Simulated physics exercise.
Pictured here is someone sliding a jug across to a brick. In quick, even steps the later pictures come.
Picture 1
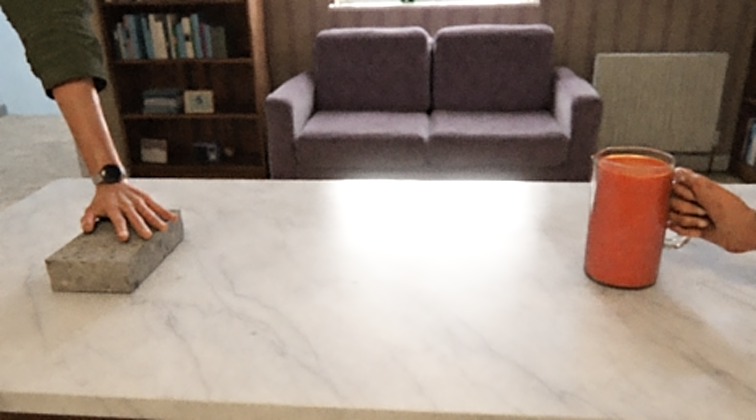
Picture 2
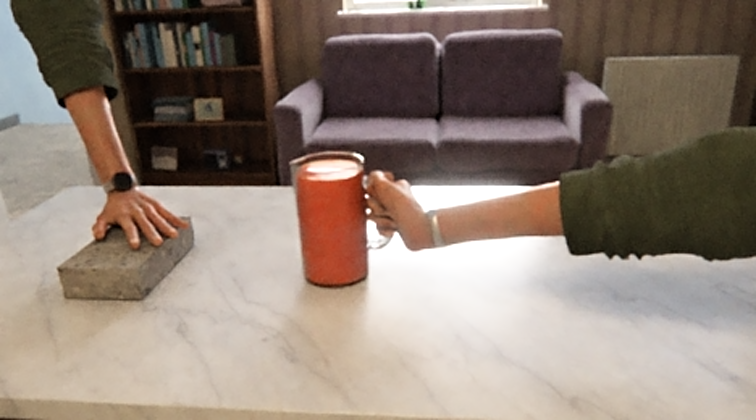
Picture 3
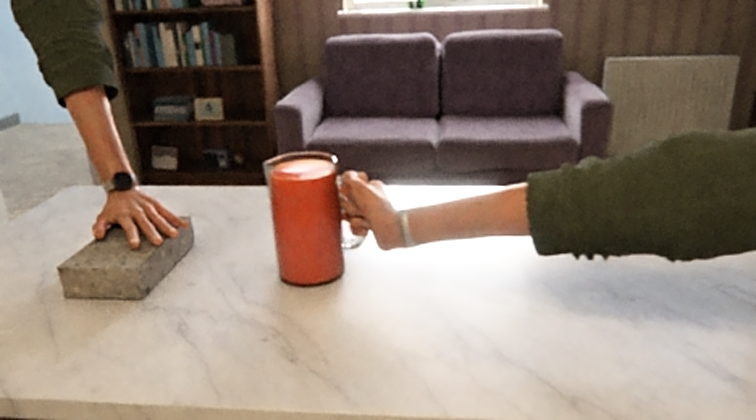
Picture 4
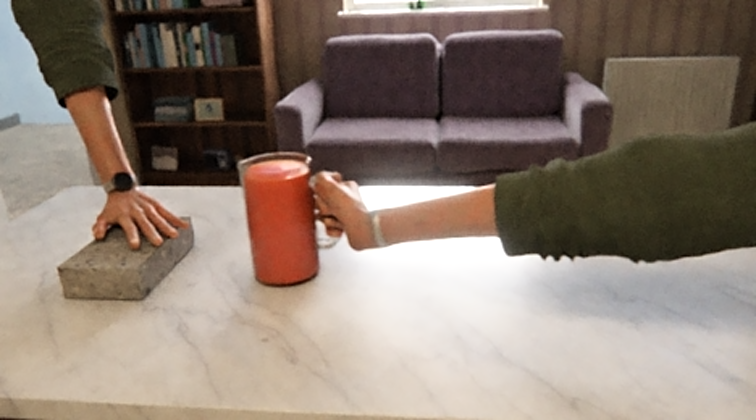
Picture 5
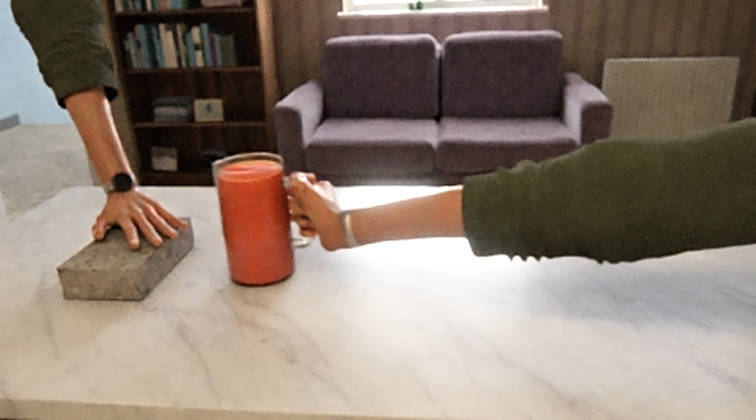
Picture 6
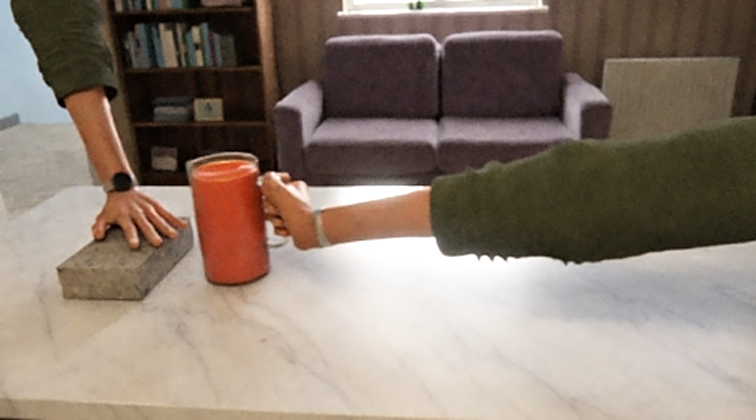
A glass jug of red liquid sliding left across a marble table, pushed by one hand toward a brick under another hand.
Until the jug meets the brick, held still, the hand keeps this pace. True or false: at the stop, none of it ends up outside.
False.
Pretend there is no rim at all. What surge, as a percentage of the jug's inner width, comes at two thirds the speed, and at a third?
You'd see close to 25 per cent, and after that close to 15 per cent.
Soon after, the jug meets the brick.
Later, the tomato juice surges up the wall; some has gone over its rim.
In the end, the jug stands at the brick; some has gone over its rim.
